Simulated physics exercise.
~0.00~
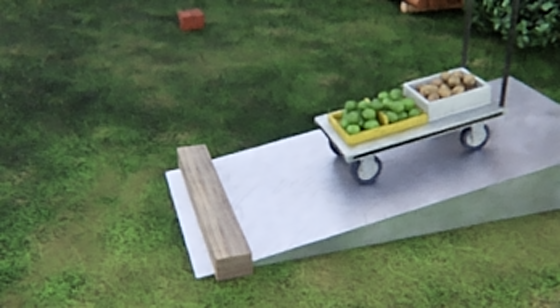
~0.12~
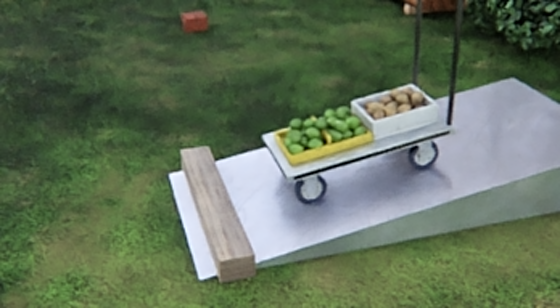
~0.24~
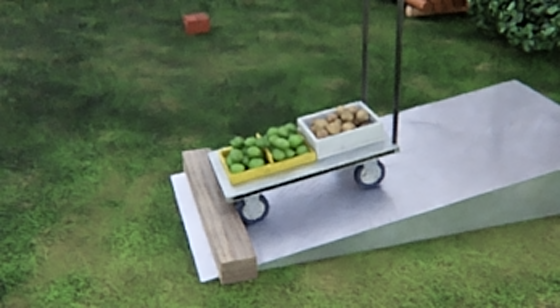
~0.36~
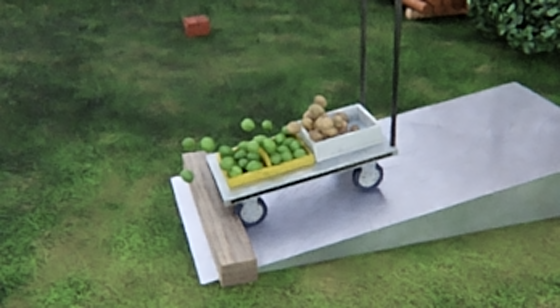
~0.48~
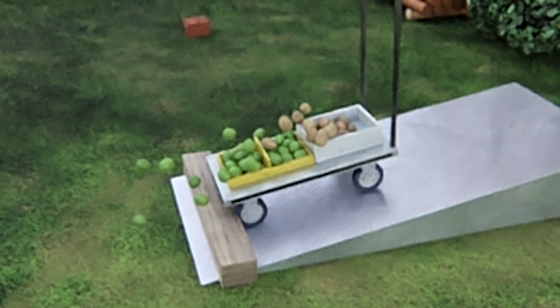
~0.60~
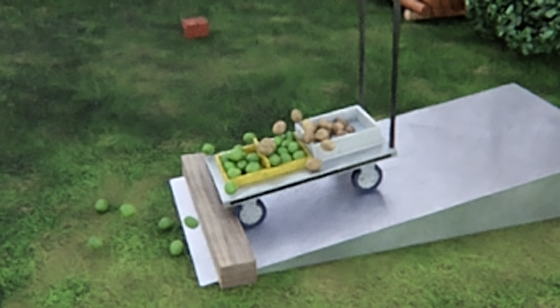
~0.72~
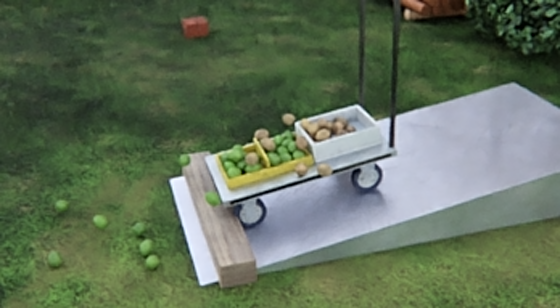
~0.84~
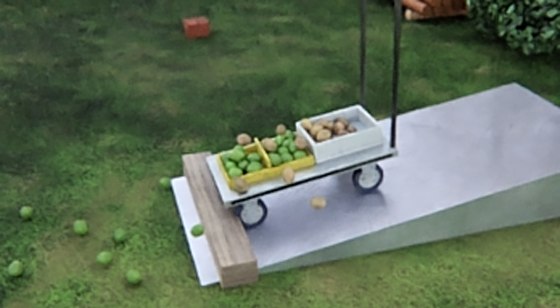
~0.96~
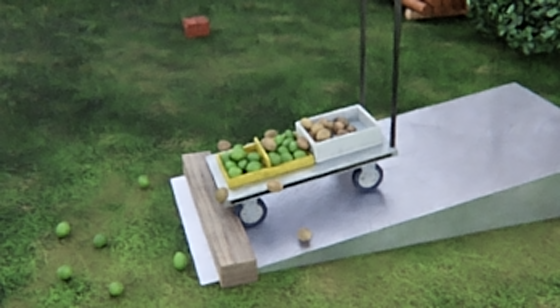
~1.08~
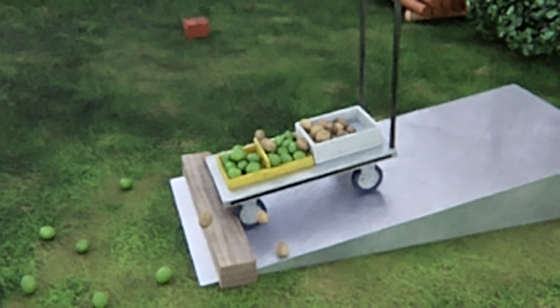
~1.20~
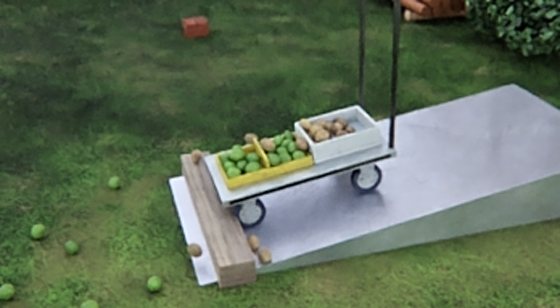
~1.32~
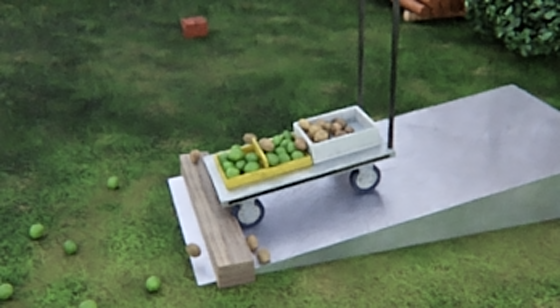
On a ramp over grass, a cart stops at a wooden beam, spilling limes and potatoes.
